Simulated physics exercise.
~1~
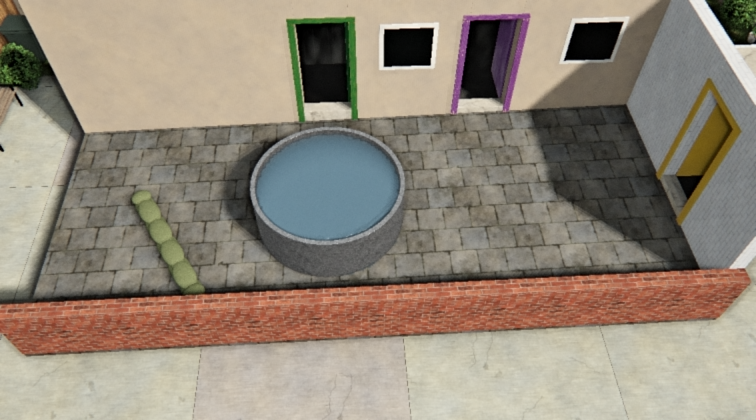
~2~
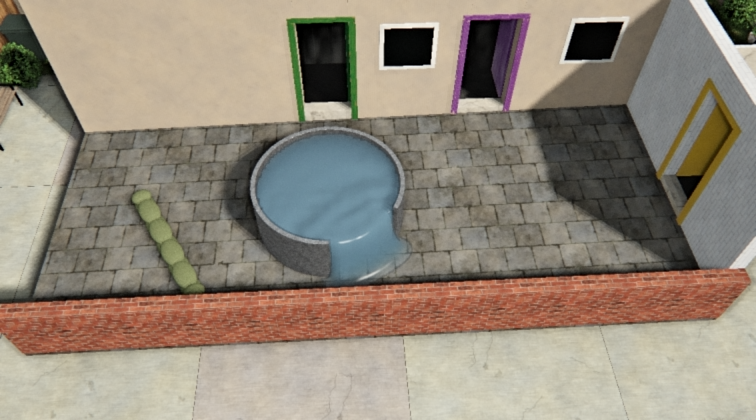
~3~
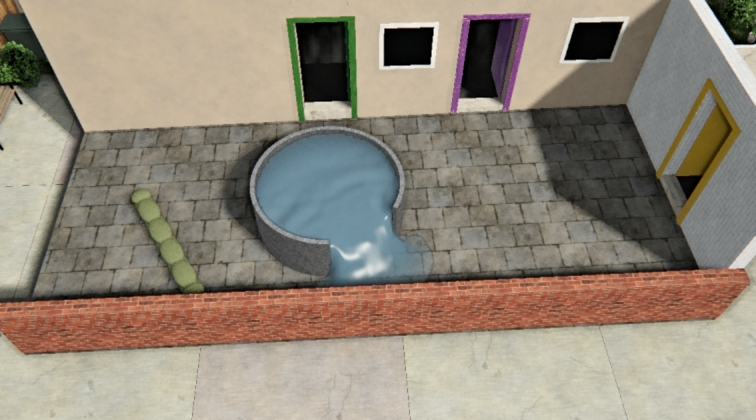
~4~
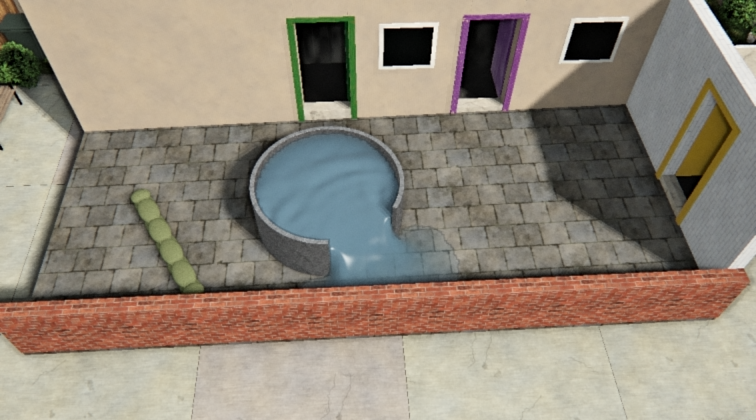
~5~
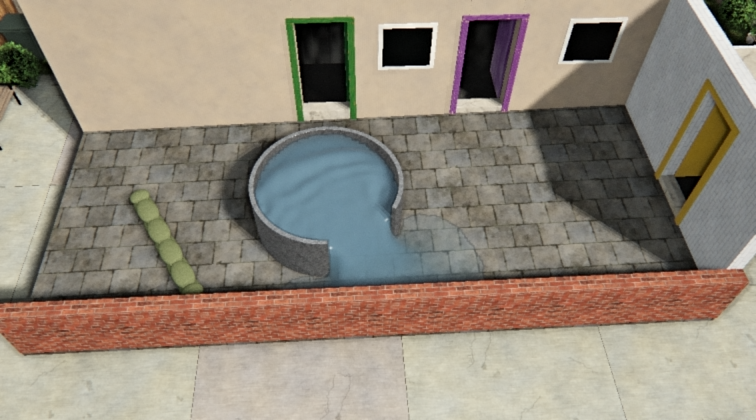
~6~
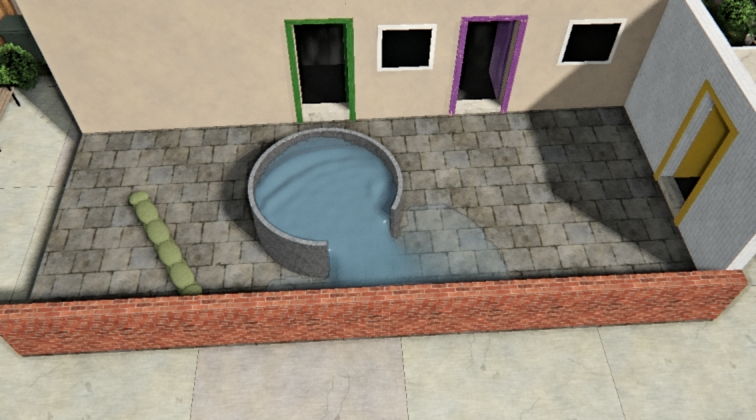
In a paved yard between buildings, a round stone tank full of water opened at its front near the low brick wall, and water poured out and spread rightward across the paving in a thin sheet.
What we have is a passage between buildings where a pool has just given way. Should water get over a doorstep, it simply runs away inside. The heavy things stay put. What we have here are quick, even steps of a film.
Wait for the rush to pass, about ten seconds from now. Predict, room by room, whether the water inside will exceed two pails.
In the end the yellow door breaks the limit, the purple door respects the limit, the green door respects the limit.
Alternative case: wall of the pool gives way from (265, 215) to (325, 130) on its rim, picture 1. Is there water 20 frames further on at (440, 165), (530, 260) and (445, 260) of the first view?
Soaked, untouched, untouched.
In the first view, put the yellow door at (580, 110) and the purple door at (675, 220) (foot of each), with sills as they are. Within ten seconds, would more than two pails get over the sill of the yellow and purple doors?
First the yellow door, which crosses the line, then the purple door, which crosses the line.
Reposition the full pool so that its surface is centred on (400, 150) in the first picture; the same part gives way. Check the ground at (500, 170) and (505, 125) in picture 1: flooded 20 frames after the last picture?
In turn: Dry, dry.
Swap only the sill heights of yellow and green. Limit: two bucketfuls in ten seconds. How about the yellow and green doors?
Yellow stays within bounds, green stays within bounds.
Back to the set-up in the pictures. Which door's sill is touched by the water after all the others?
That would be the green one.
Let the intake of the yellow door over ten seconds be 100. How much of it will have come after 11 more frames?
Near 0 per cent, give or take.
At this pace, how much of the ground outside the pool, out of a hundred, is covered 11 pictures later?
About 40 per cent.
A moment on, water covers 20 % of the floor; the yellow door not reached, the purple door not reached, the green door not reached.
Next, water covers 40 % of the floor; the yellow door wet at the sill, nothing in, the purple door not reached, the green door not reached.
Then, water covers 65 % of the floor; the yellow door over two buckets in, the purple door not reached, the green door not reached.
Later, water covers 80 % of the floor; the yellow door over two buckets in, the purple door wet at the sill, nothing in, the green door wet at the sill, nothing in.
In the end, water covers 90 % of the floor; the yellow door over two buckets in, the purple door wet at the sill, nothing in, the green door wet at the sill, nothing in.
